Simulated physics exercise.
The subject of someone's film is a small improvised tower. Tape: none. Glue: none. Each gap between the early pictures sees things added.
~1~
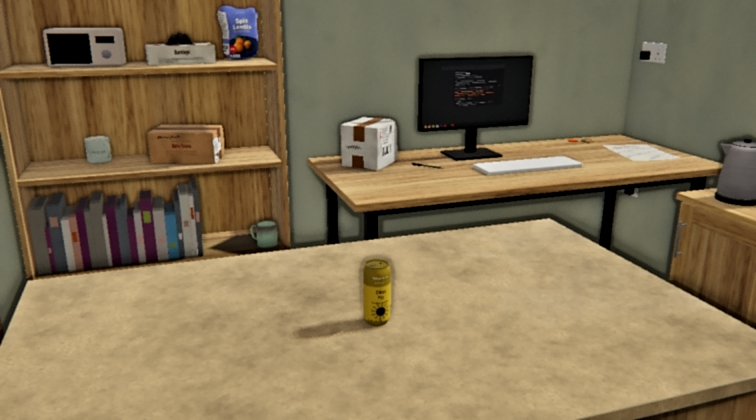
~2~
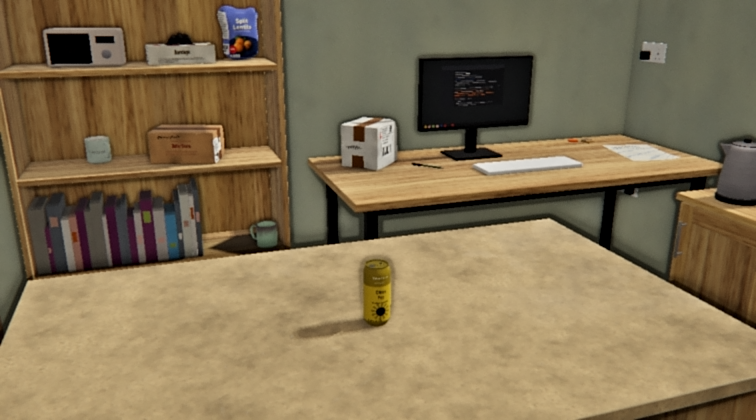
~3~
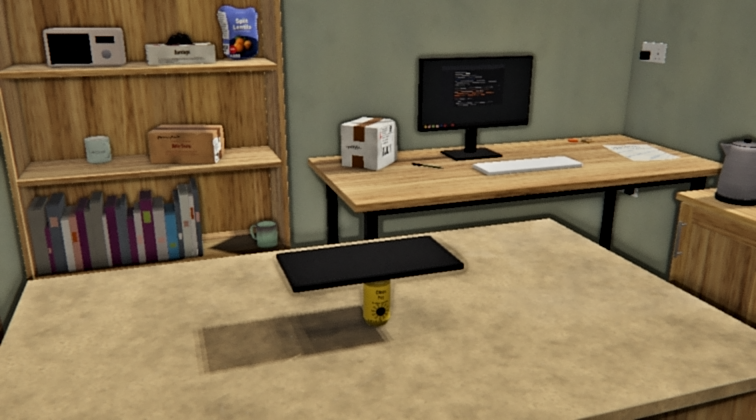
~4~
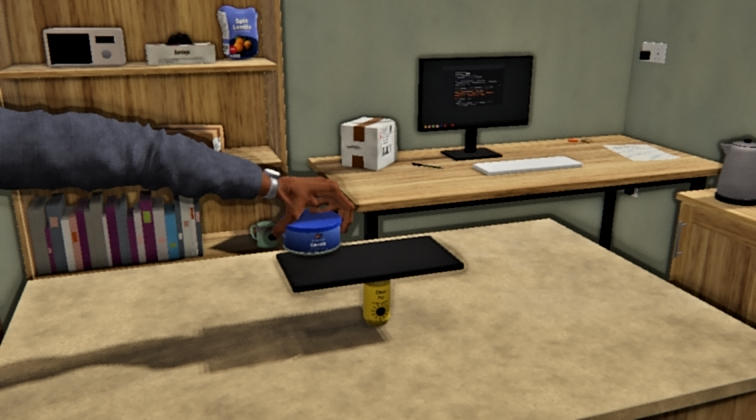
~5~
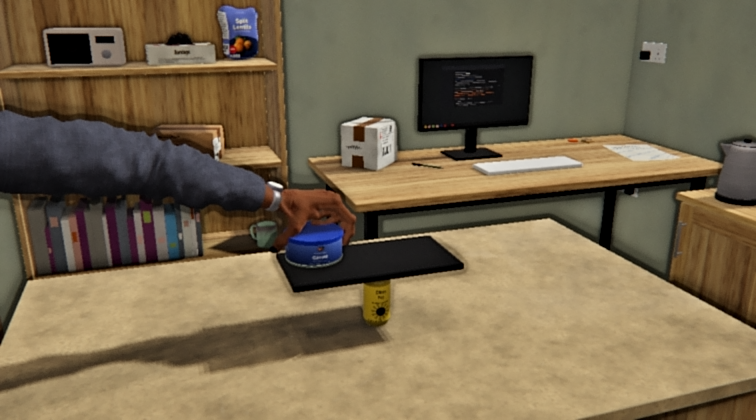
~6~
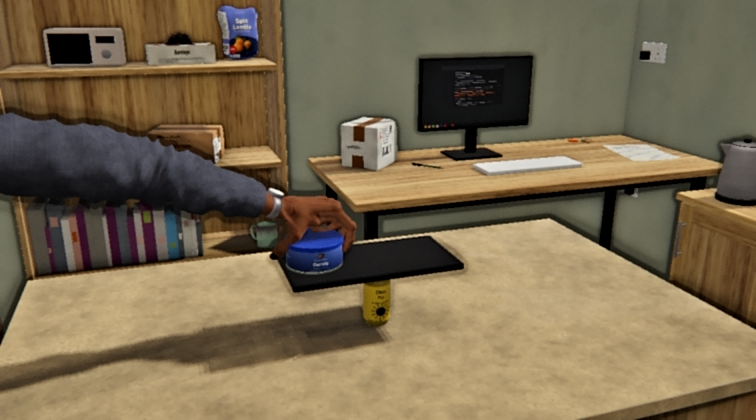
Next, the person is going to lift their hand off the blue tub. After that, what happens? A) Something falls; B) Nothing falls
Something falls (A).
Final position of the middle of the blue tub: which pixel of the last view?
It ends up close to (287, 310).
Then, 0.40 s later than the last frame, blue tub now fallen; black lid tilted by 29°.
Then, 0.50 s later than the last frame, black lid tilted by 50°.
Then, 0.70 s later than the last frame, black lid tilted by 45°.
Then, 1.00 s later than the last frame, black lid tilted by 39°.
When it is over, fallen, blue tub; lying over in the stack, black lid; yellow can as before. End places, in pixels of the last picture, blue tub near (287, 310). The stack gives way.
